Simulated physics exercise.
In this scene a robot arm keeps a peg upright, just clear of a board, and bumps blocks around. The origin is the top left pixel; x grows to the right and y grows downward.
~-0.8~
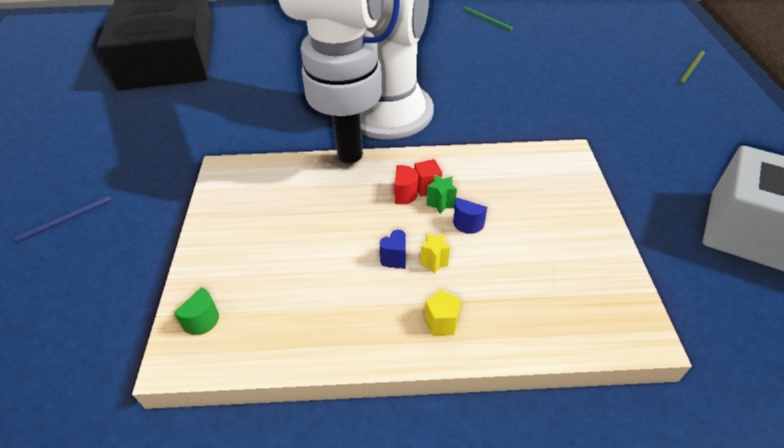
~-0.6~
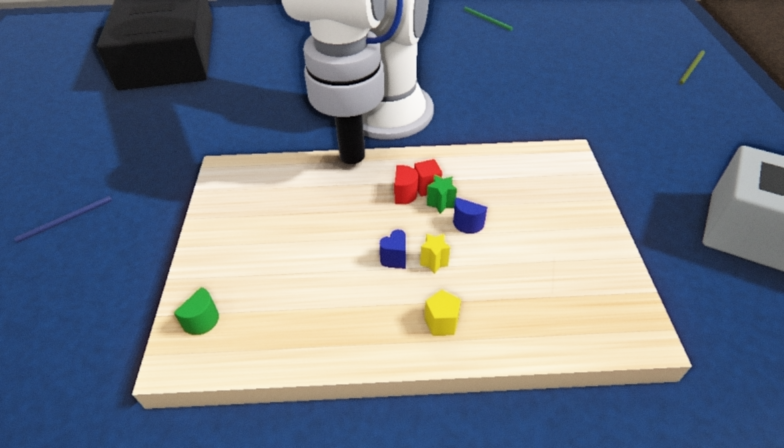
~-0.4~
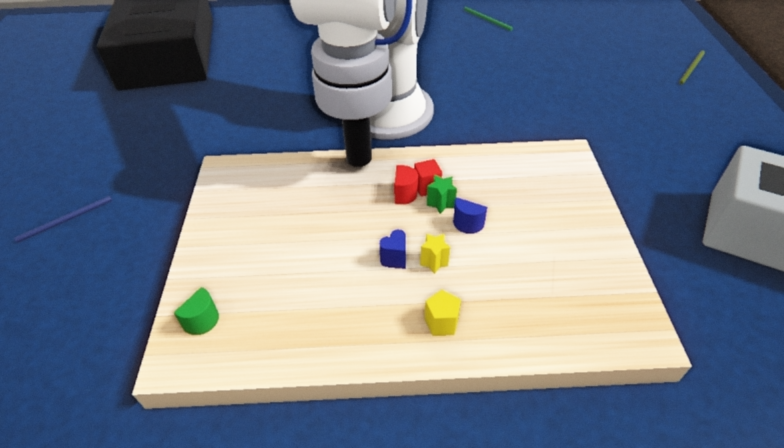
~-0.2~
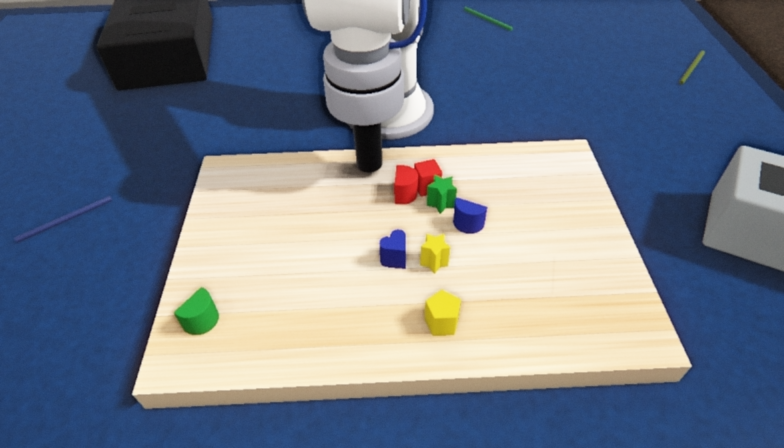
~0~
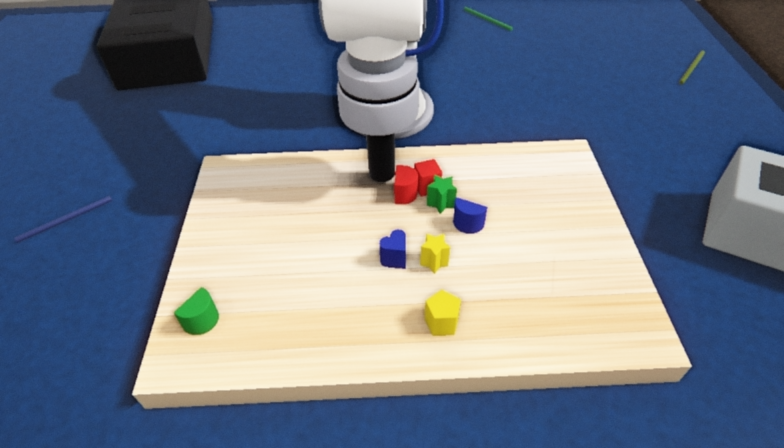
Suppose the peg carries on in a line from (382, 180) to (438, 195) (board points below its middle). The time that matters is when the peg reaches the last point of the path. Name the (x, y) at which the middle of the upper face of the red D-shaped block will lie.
Its top centre is at about (424, 190).
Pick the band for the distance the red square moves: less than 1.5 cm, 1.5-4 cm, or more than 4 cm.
Its displacement is above 4 cm.
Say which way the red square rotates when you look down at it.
Its spin: Anticlockwise.
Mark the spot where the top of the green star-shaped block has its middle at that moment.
(458, 189)
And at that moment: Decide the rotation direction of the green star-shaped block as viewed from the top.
Verdict: Clockwise.
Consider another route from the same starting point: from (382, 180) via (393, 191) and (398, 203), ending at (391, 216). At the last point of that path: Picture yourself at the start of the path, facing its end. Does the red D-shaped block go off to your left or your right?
The red D-shaped block is shifted sideways to the left, facing along the path from start to end.
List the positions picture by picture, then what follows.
In the first frame, lower end of the peg at (350, 155), tops of blocks, red D-shaped block at (405, 175), red square at (428, 167), green star-shaped block at (443, 184), blue D-shaped block at (470, 206).
In the second frame, peg at (353, 156), blocks as before.
In the third frame, peg at (359, 159), blocks as before.
In the fourth frame, peg at (370, 164), blocks as before.
In the fifth frame, peg at (382, 174), red D-shaped block at (405, 175), red square at (428, 167), green star-shaped block at (443, 184), blue D-shaped block at (470, 206).
The first path, step by step. Halfway along, peg at (411, 181); red D-shaped block at (417, 184), turned 70° clockwise; red square at (440, 168), turned 25° anticlockwise; green star-shaped block at (447, 186), turned 35° clockwise.
At the end, peg at (438, 189); red D-shaped block at (424, 190), turned 105° clockwise; red square at (466, 170), turned 55° anticlockwise; green star-shaped block at (458, 189), turned 85° clockwise; blue D-shaped block not moved.
